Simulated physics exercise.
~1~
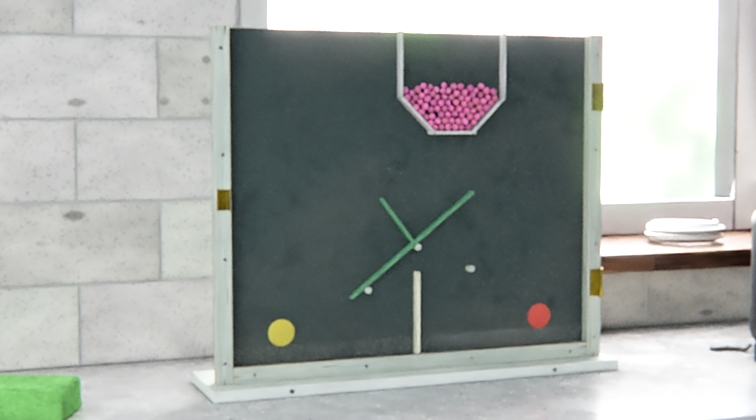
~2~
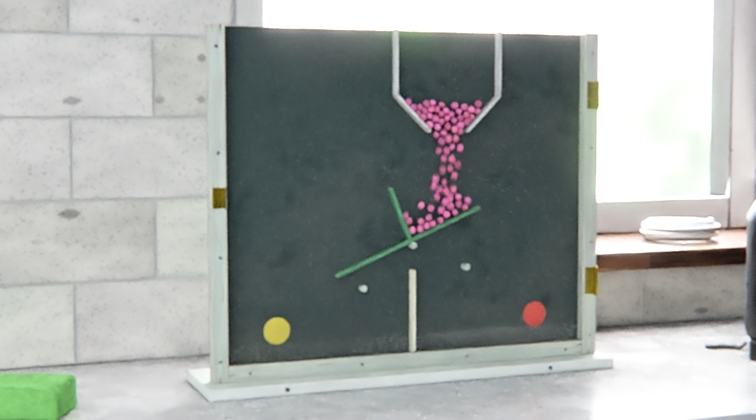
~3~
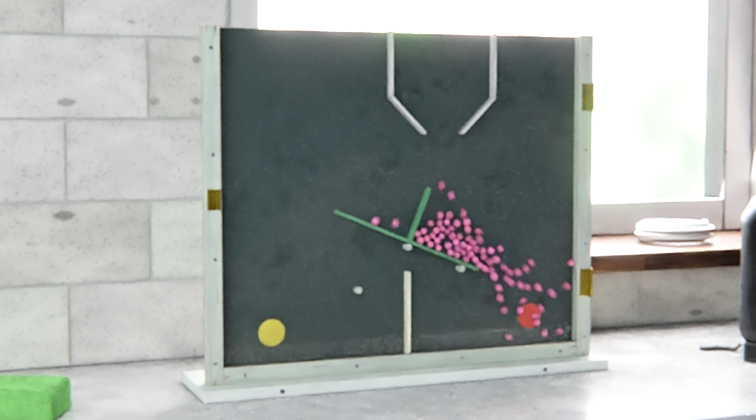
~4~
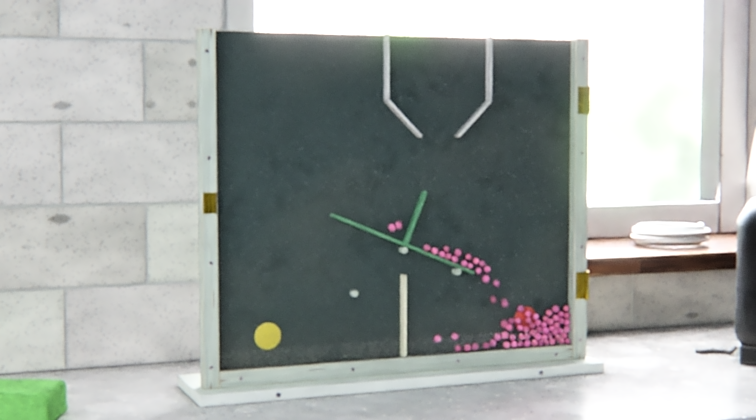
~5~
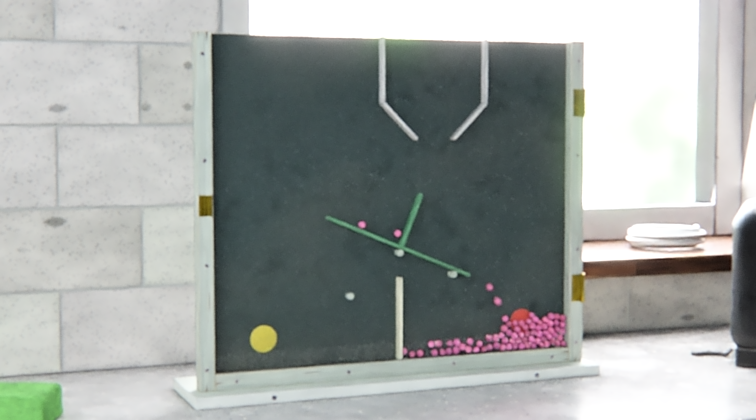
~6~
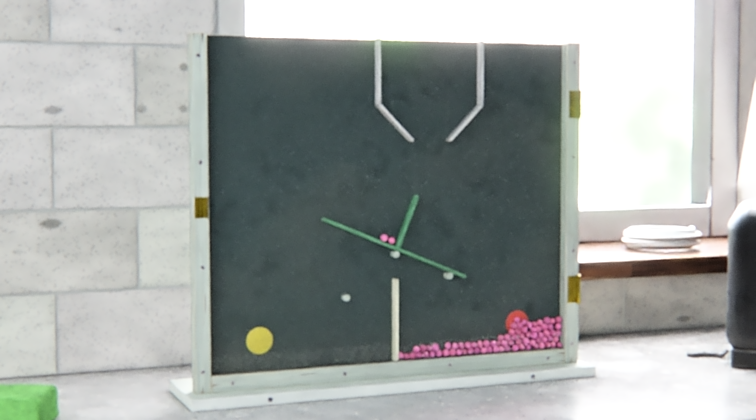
Pink beads pouring from a hopper onto a green seesaw tray, tipping it right and piling up around the red sticker.
